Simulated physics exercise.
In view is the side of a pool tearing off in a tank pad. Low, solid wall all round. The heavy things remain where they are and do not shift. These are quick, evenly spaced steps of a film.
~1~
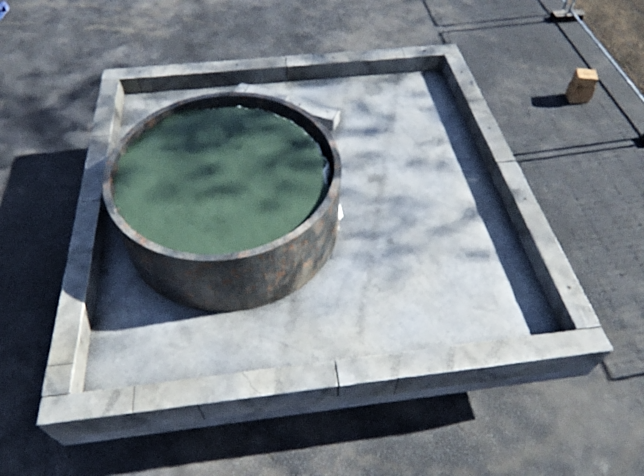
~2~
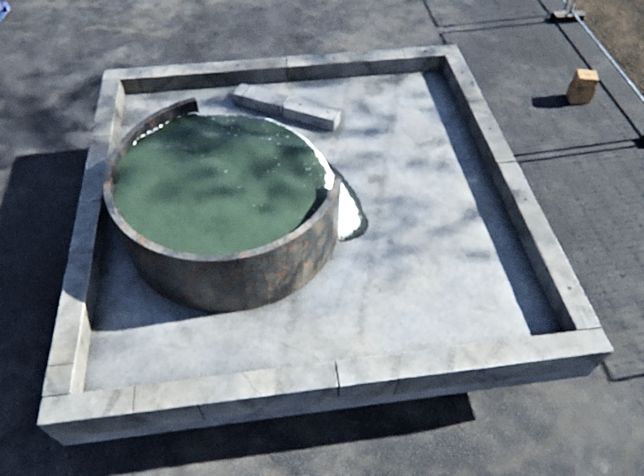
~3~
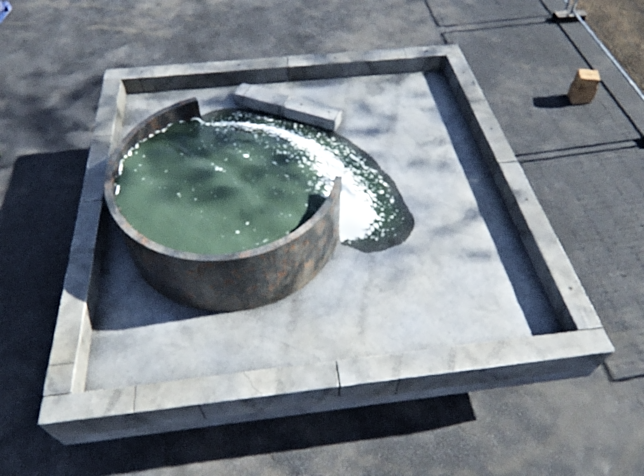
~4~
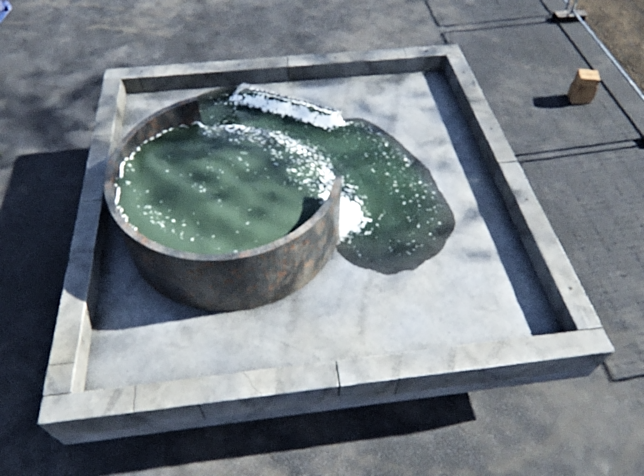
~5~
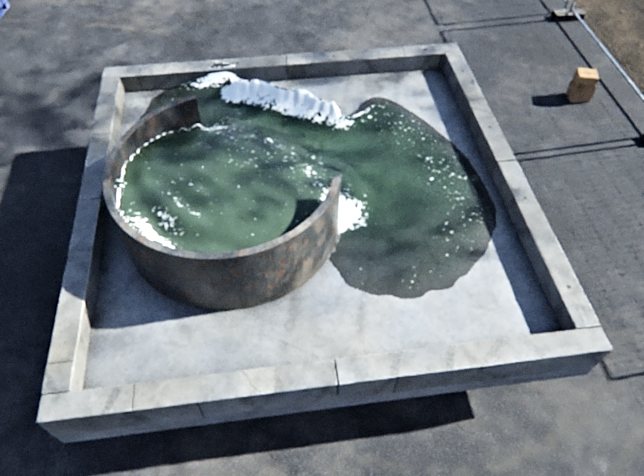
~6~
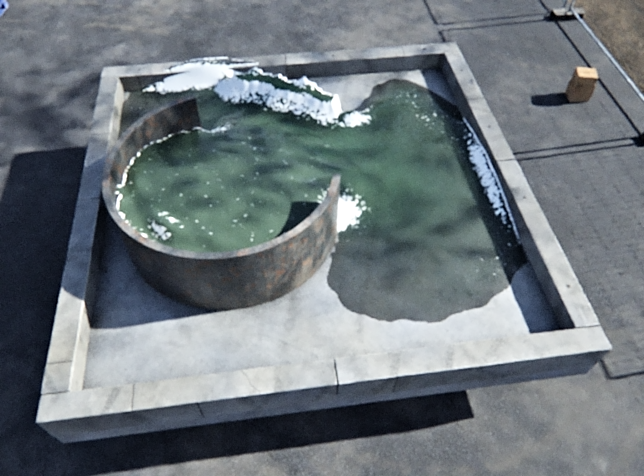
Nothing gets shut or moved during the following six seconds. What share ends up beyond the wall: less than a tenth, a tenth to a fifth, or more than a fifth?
The share lost is at least a tenth but at most a fifth.
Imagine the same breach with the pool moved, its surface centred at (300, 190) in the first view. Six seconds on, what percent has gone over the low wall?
18 %.
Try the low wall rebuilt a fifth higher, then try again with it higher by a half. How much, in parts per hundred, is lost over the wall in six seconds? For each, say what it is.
Roughly 8 per cent, then 4 per cent.
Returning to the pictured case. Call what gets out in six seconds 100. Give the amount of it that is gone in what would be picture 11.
My estimate is roughly 10 percent.
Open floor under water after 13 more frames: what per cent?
About 80 per cent.
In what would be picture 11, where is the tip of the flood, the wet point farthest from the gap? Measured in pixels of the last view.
Somewhere around (554, 340).
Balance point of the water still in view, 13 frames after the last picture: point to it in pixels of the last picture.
The balance point is around (319, 154).
A moment on, water covers 60 % of the floor; the low wall has let 0 % over.
Next, water covers 60 % of the floor; the low wall has let 2 % over.
Then, water covers 70 % of the floor; the low wall has let 11 % over.
Later, water covers 85 % of the floor; the low wall has let 14 % over.
In the end, water covers 80 % of the floor; the low wall has let 14 % over.
